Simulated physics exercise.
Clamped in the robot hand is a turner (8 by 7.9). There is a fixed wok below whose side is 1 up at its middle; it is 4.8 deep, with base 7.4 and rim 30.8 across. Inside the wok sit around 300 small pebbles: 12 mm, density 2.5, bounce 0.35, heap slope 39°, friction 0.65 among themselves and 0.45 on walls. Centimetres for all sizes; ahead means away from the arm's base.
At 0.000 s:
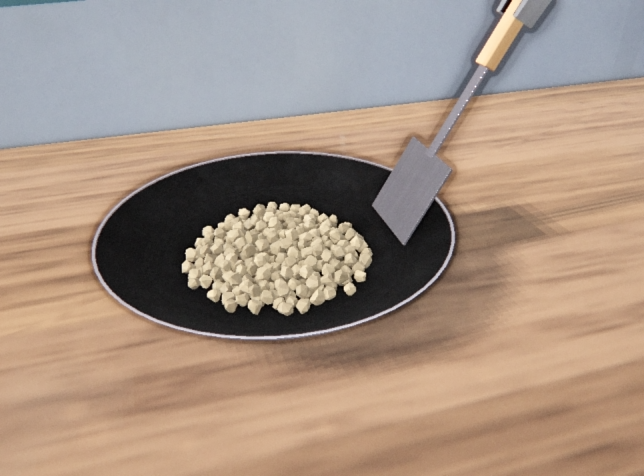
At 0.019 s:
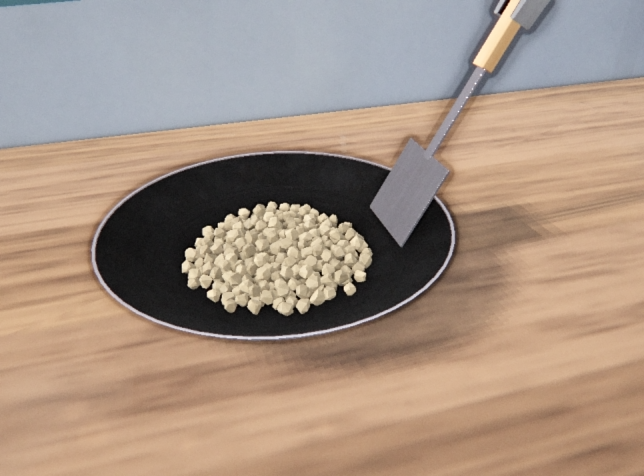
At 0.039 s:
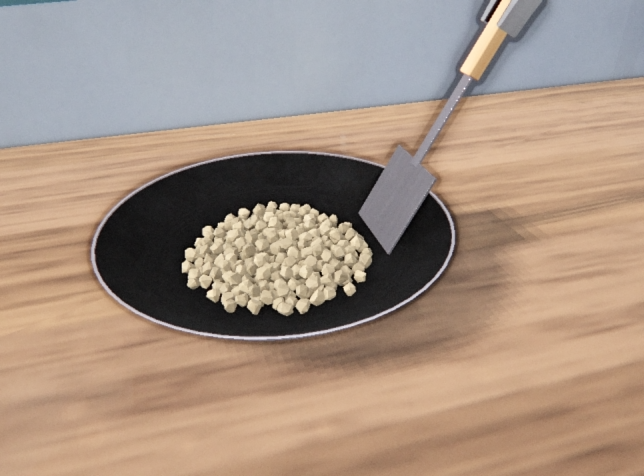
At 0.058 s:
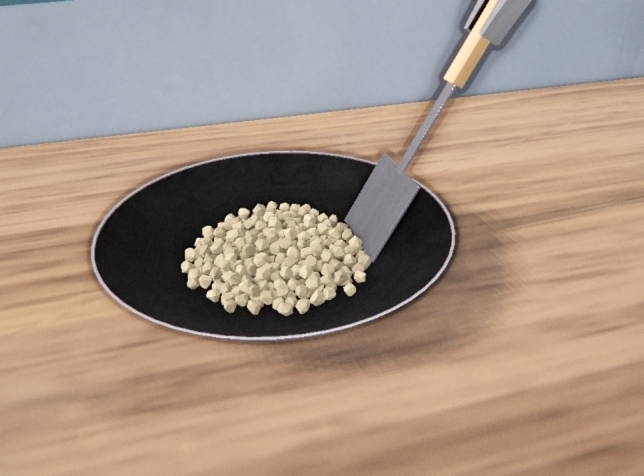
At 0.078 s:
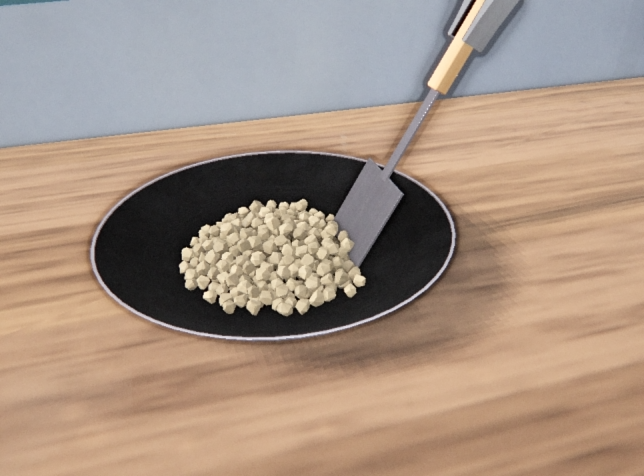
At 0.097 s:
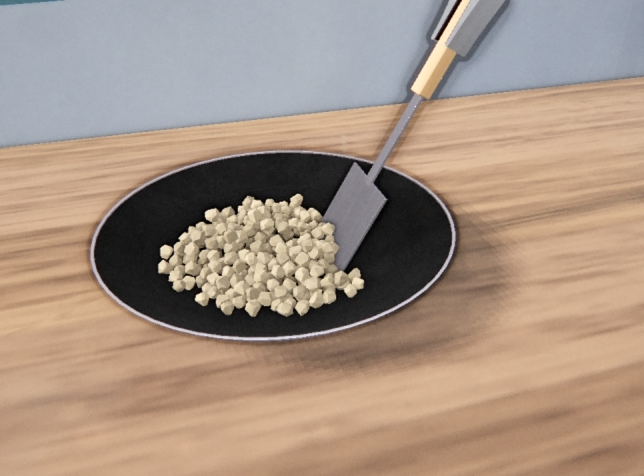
A metal turner slides left into a pile of pale pebbles, pushing some leftward.
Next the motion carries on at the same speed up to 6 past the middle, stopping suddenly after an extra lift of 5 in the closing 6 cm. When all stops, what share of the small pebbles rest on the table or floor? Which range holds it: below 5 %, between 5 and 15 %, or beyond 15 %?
The range below 5 %.
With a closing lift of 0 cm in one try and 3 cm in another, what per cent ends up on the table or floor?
First try around 5 percent, second try around 0 percent.
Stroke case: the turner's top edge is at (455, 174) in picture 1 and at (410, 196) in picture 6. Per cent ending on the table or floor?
Close to 0 in a hundred.
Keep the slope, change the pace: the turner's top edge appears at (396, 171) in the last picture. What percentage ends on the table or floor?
About 0 percent.
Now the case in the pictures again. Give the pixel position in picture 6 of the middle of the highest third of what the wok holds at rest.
Centre: Roughly (156, 253).
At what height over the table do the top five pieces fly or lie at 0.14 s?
6 cm.
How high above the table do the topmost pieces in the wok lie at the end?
Height at rest: Roughly 6.0 cm.
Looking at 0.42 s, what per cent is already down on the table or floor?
2 %.
After 0.14 s, sloping 60°, highest piece 6 above the table; 295 in the wok.
After 0.19 s, sloping 60°, highest piece 7 above the table; 294 in the wok, 1 on the blade or in flight.
After 0.42 s, sloping 60°, highest piece 6 above the table; 290 in the wok, 5 on the table or floor.
After 1.47 s, sloping 60°, highest piece 6 above the table; 290 in the wok, 5 on the table or floor.
In the end, 290 in the wok, 5 on the table or floor. That is 2 % on the table or floor.
